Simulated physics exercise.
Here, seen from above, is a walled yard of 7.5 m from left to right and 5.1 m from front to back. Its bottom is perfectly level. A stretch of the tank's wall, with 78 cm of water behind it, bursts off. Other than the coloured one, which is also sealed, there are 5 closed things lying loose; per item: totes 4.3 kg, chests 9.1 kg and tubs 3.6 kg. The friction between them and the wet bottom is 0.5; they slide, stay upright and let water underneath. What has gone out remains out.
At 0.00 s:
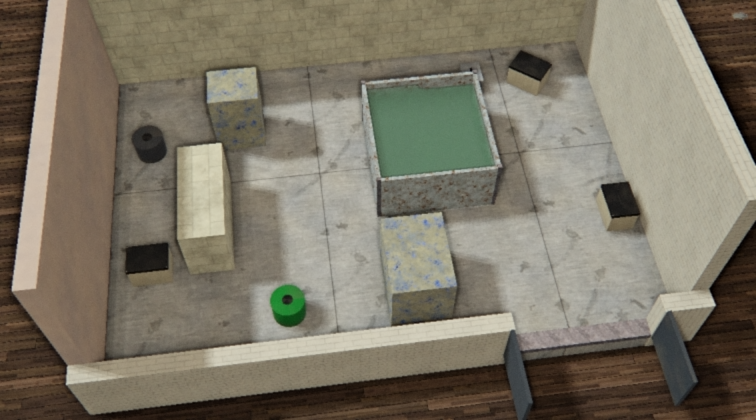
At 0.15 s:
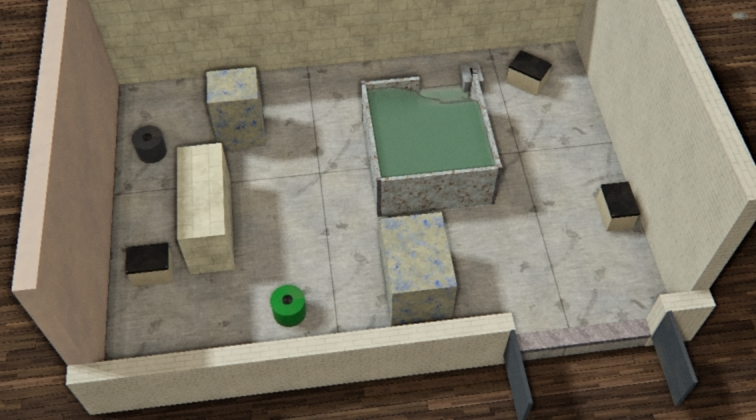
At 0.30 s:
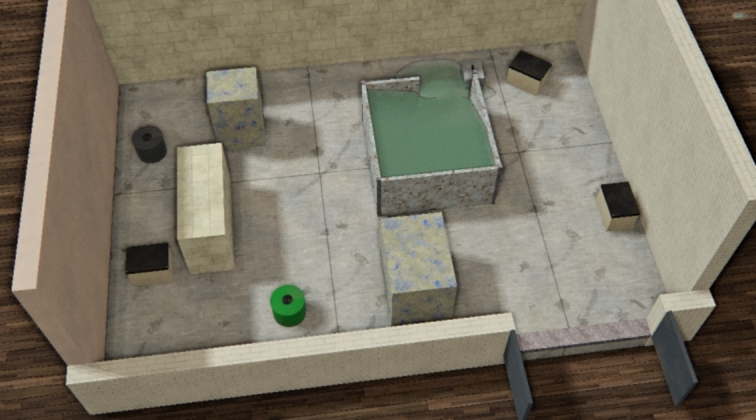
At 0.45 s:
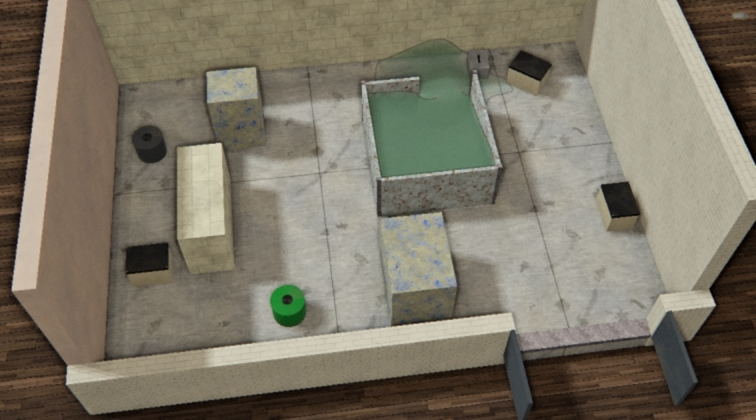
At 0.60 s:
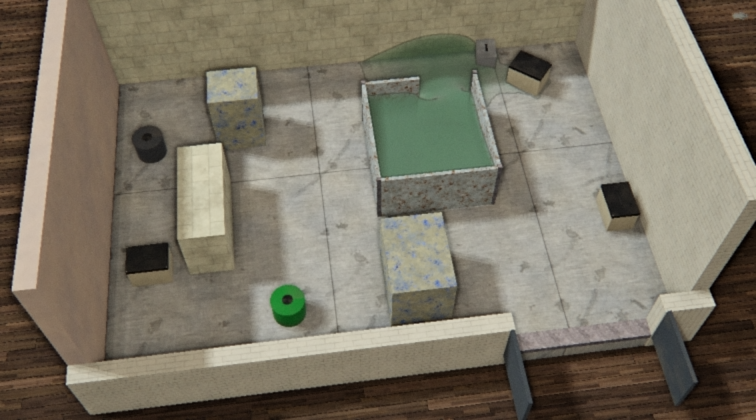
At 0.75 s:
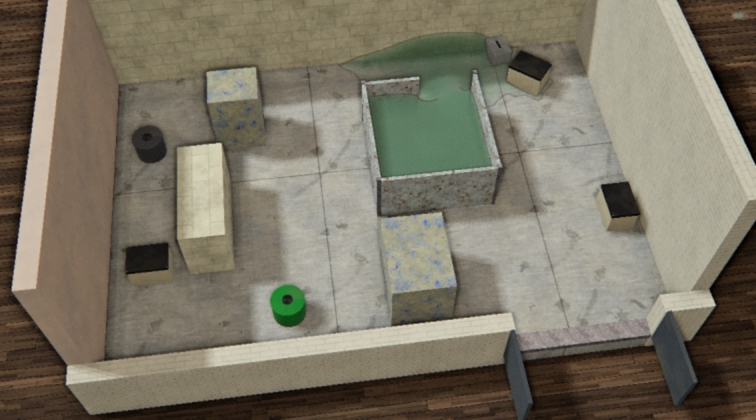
Green water bursting through the broken back wall of a square tank and spreading behind it, while the green tub stays still.
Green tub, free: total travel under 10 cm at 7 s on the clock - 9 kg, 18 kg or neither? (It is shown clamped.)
Answer: 9 kg.
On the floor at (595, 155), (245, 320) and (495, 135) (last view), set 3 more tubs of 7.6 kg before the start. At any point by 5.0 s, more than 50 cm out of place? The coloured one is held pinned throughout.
Going through them in that order, the answers are too far, not too far and not too far.
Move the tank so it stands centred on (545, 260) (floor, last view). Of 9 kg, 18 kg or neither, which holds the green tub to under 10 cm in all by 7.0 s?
For that case: Heavier one only.
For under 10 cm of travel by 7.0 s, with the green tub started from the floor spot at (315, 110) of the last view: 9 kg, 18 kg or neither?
Short version: Not even the heavier.
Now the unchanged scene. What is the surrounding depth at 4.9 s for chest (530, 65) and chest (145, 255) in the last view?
I'd put it at 4 cm and 3 cm respectively.
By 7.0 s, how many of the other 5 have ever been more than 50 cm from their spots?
That comes to 5.
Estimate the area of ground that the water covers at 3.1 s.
Roughly 22 m2 of it is wet.
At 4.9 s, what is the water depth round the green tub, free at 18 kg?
Depth: Approx. 3 cm.
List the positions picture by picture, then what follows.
The first frame shows the green tub at (287, 300) rests on the ground; water covers 2.7 m2; 0 of 6 have shifted.
The second frame shows the green tub at (287, 300), on the bottom; 3.3 m2 under water; 0 of 6 have shifted.
The third frame shows the green tub at (287, 300), on the bottom; 4.0 m2 under water; 1 of 6 have shifted.
The fourth frame shows the green tub at (287, 300) rests on the ground; 4.7 m2 under water; 1 of 6 have shifted.
The fifth frame shows the green tub at (287, 300), on the bottom; 5.1 m2 under water; 1 of 6 have shifted.
The sixth frame shows the green tub at (287, 300) rests on the ground; 5.4 m2 under water; 1 of 6 have shifted.
After 1.4 s the green tub would be 0 cm from its start with 9 kg and 0 cm from its start with 18 kg; 0 cm of water round it then.
After 3.1 s the green tub would be 0 cm from its start with 9 kg and 0 cm from its start with 18 kg; 0 cm of water round it then.
After 4.9 s the green tub would be 0 cm from its start with 9 kg and 0 cm from its start with 18 kg; 3 cm of water round it then.
After 7.0 s the green tub would be 0 cm from its start with 9 kg and 0 cm from its start with 18 kg; 4 cm of water round it then.
